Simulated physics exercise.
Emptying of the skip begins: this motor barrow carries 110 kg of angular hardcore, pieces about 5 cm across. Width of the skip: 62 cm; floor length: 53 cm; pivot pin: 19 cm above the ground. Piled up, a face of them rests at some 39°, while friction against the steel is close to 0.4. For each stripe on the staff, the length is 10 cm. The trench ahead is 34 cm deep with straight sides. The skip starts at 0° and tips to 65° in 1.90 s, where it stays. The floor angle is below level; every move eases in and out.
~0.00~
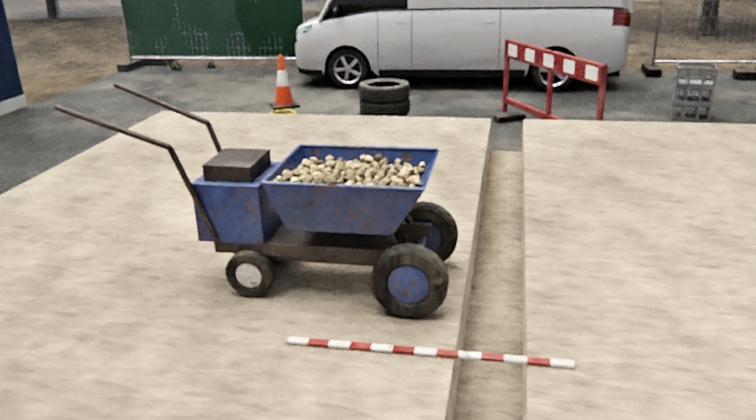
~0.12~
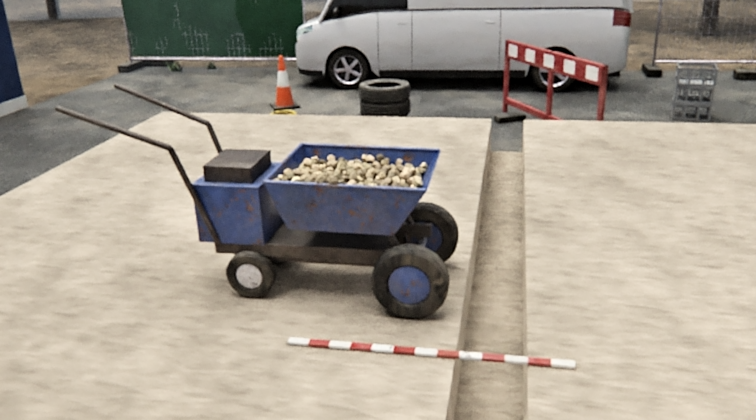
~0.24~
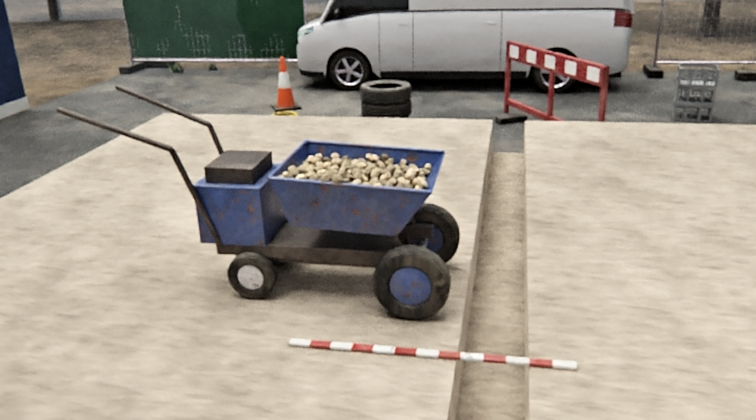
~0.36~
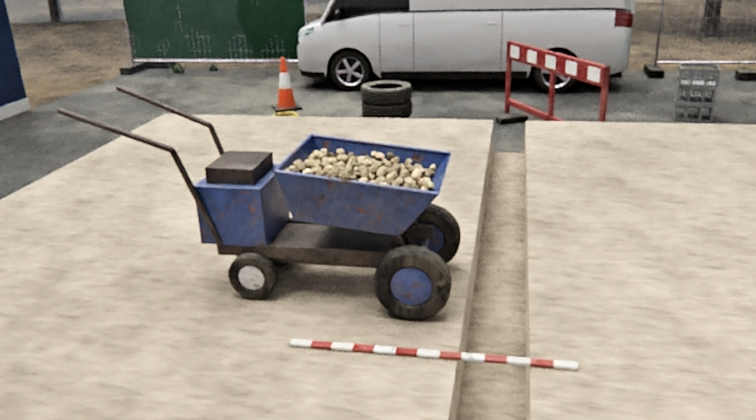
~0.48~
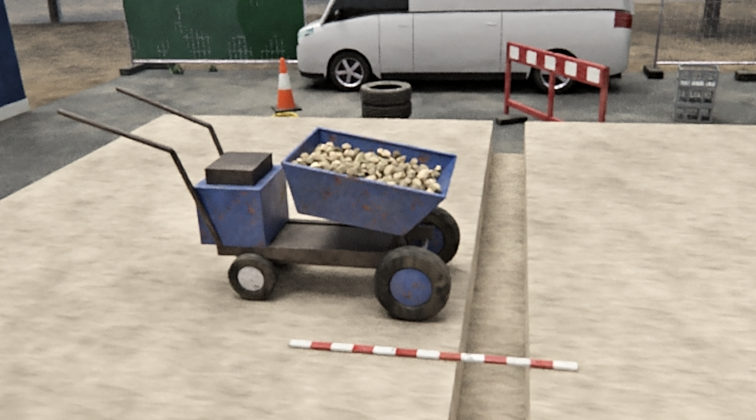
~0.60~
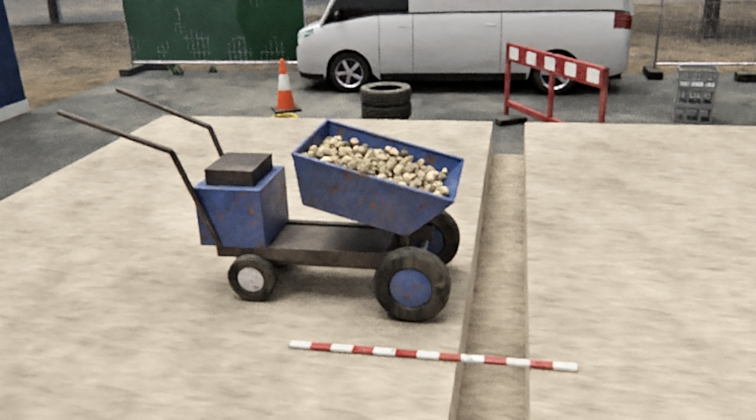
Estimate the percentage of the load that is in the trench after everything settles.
Roughly 16 per cent of the load.
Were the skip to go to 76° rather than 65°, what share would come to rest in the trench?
I'd guess some 45 in a hundred.
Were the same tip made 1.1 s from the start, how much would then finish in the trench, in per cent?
In that case some 15 per cent.
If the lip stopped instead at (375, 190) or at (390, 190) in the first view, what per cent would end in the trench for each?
Roughly 45 in a hundred from the first, 35 in a hundred from the second.
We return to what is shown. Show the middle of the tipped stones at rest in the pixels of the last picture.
Their middle ends up near (541, 299).
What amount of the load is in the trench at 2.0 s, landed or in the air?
Close to 5 per cent at that time.
After 1.4 s the floor is at 55°; 100 % in the skip; the foremost stones are at (503, 225).
After 2.0 s the floor is at 65°; 88 % in the skip, 3 % in the trench, 9 % past the trench; the foremost stones are at (575, 291).
After 2.3 s the floor is at 65°; 76 % in the skip, 4 % in the trench, 21 % past the trench; the foremost stones are at (616, 299).
After 4.3 s the floor is at 65°; 59 % in the skip, 16 % in the trench, 24 % past the trench; the foremost stones are at (644, 307).
